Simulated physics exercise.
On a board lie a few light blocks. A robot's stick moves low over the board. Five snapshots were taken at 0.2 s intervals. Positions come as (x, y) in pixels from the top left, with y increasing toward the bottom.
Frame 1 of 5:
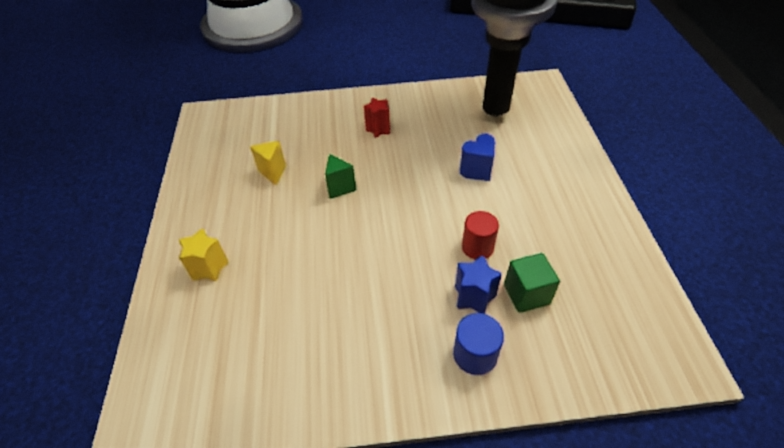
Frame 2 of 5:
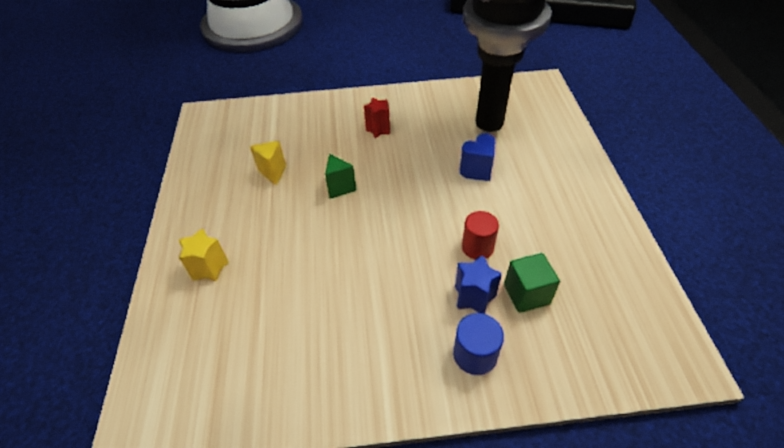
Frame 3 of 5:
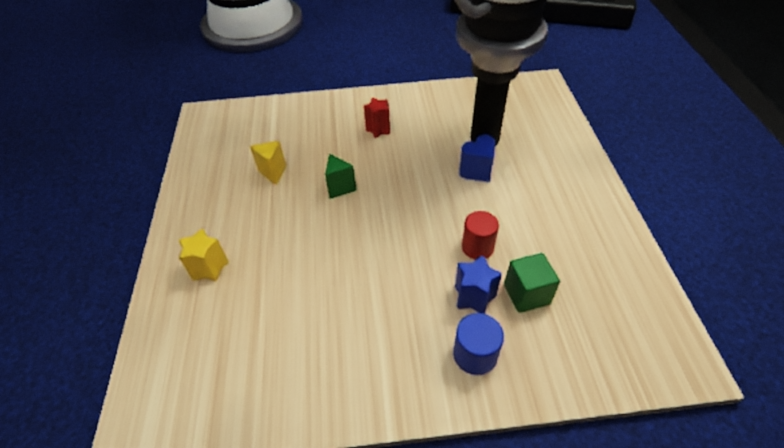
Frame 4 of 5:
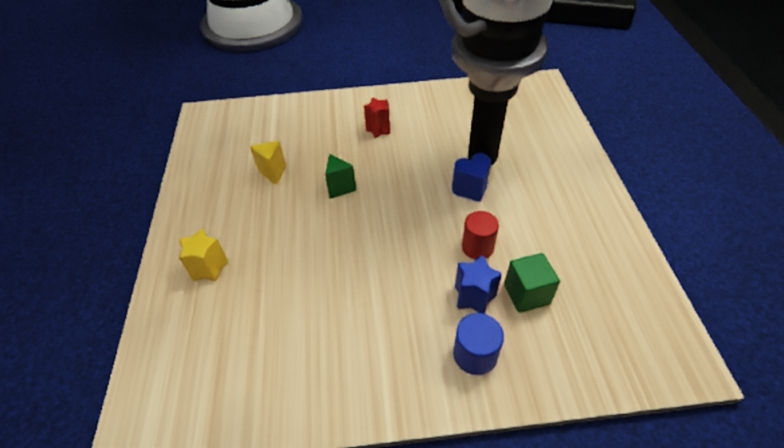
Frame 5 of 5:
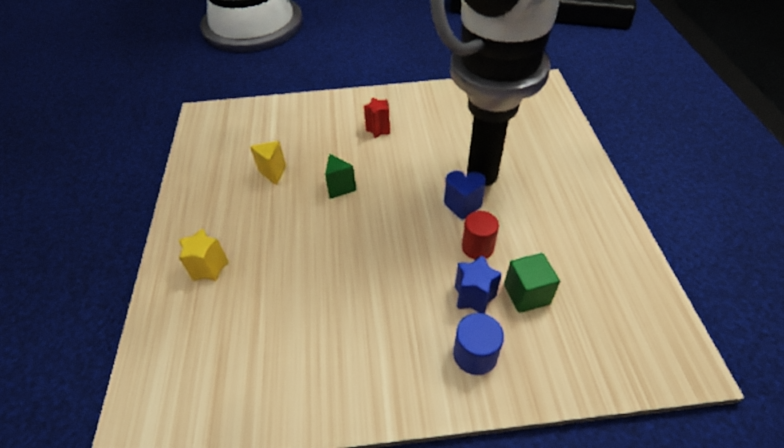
The clip shows small coloured blocks on a wooden board as a robot's black stick moves down to the blue heart block, then pushes it a short way down and slightly left toward the red round block, while the others stay still.
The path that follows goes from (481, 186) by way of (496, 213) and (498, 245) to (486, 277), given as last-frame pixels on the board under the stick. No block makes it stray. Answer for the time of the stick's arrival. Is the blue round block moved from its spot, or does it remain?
The result: It stays put.
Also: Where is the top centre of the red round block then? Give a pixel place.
Pixel (454, 249).
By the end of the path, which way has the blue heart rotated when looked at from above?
Looking down, my answer is that the blue heart rotates clockwise.
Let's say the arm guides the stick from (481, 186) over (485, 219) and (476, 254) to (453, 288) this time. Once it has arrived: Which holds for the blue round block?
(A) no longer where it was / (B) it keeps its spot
Letter A.
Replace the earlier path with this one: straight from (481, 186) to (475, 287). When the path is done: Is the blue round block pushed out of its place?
Yes, that is how it ends up.
What follows on the original path. One third of the way, stick (498, 205); blue heart (468, 191), turned 65° clockwise.
Two thirds of the way, stick (500, 237); blue heart (468, 191), turned 70° clockwise; red round block (474, 234).
At the end, stick (488, 269); blue heart (468, 191), turned 70° clockwise; blue star block (474, 278), turned 20° anticlockwise; blue round block not moved; red round block (454, 249).
